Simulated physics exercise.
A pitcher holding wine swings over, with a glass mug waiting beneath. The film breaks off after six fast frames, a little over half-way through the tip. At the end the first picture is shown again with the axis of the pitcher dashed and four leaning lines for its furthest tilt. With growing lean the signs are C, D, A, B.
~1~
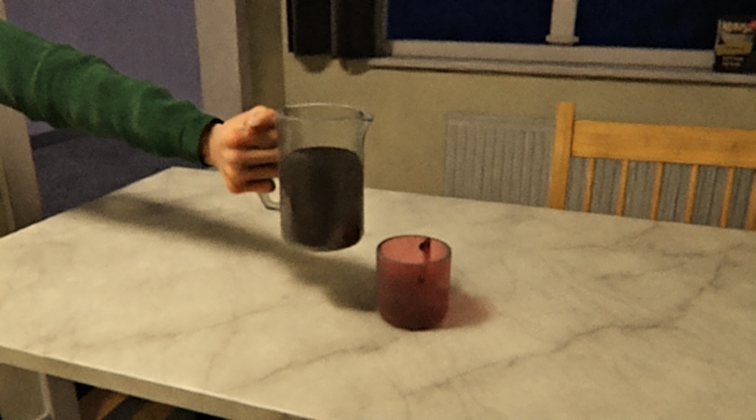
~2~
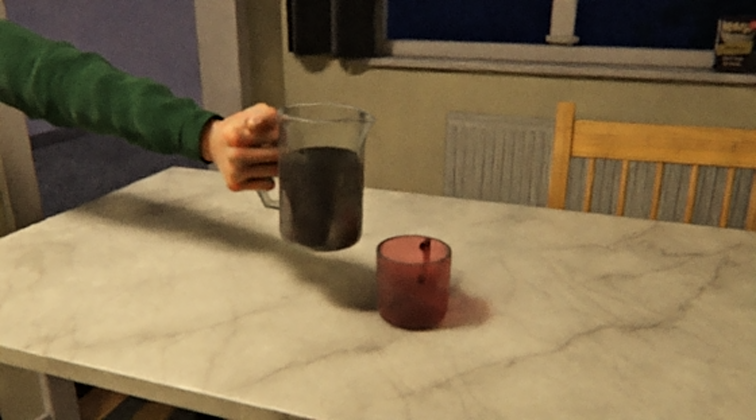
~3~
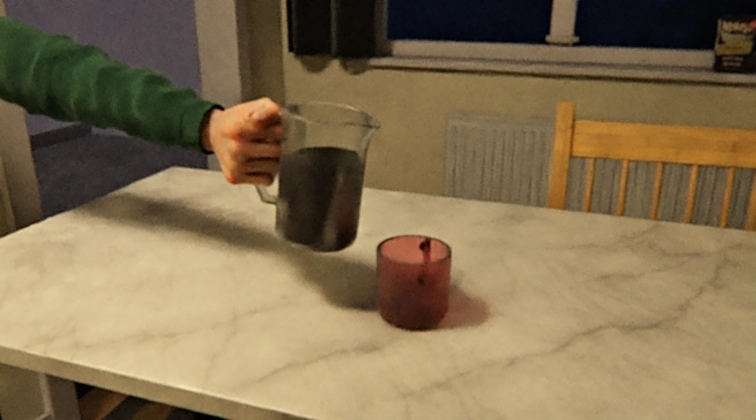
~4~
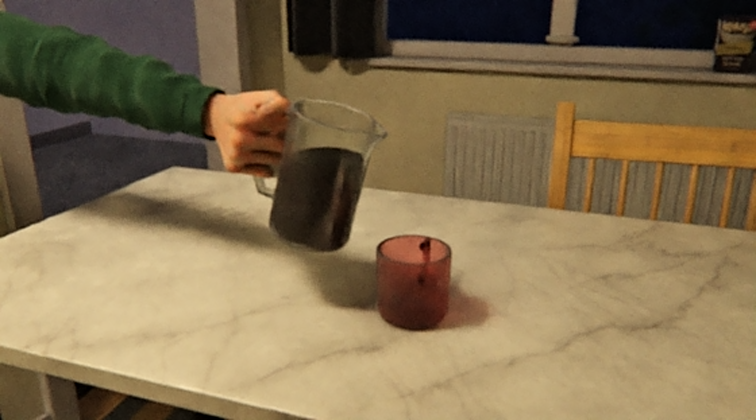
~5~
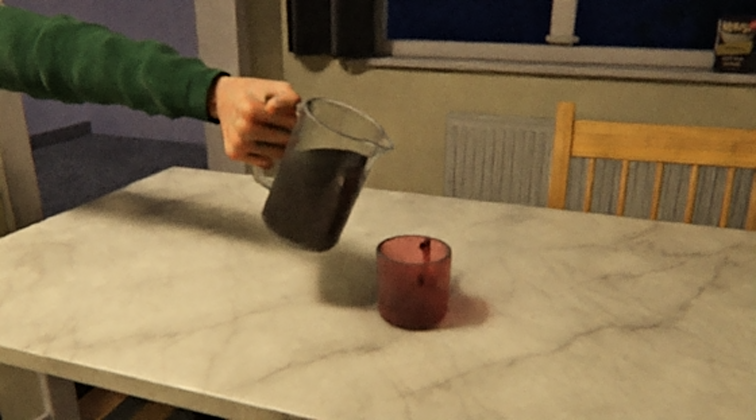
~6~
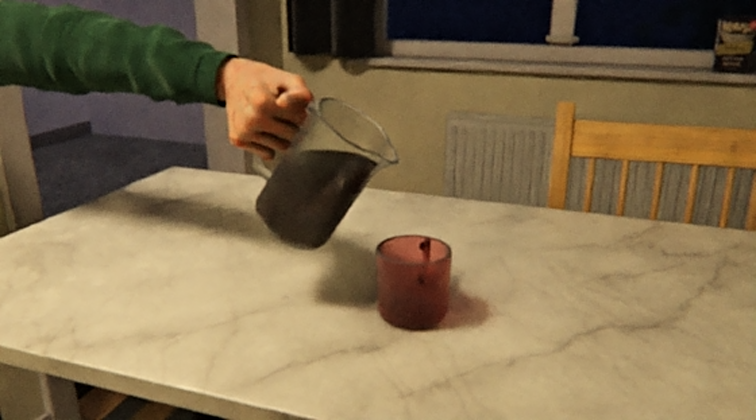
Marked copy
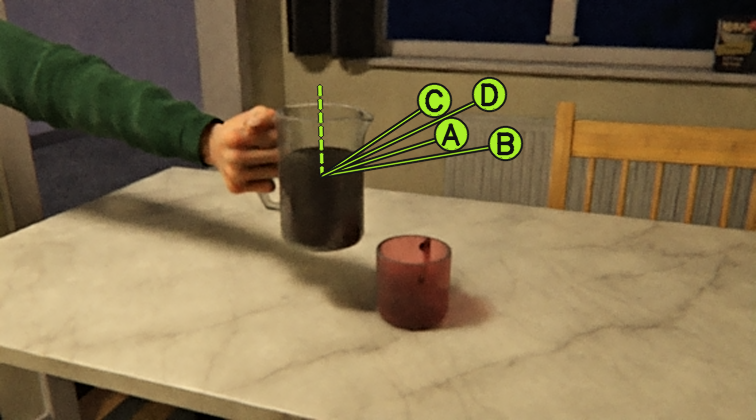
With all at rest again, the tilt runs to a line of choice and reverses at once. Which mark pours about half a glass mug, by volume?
I would pick line A.
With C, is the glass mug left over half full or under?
Under.
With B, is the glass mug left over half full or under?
Over.
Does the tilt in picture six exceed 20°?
Yes.
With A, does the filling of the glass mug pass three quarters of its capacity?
No, it does not.
In lime, A at (435, 140); B at (489, 147); C at (420, 110); D at (474, 102).
With A, the glass mug ends with about 52 % of what it can hold.
With B, the glass mug ends with about 75 % of what it can hold; 3 % of the wine is spilt.
With C, the glass mug ends with about 13 % of what it can hold.
With D, the glass mug ends with about 29 % of what it can hold.
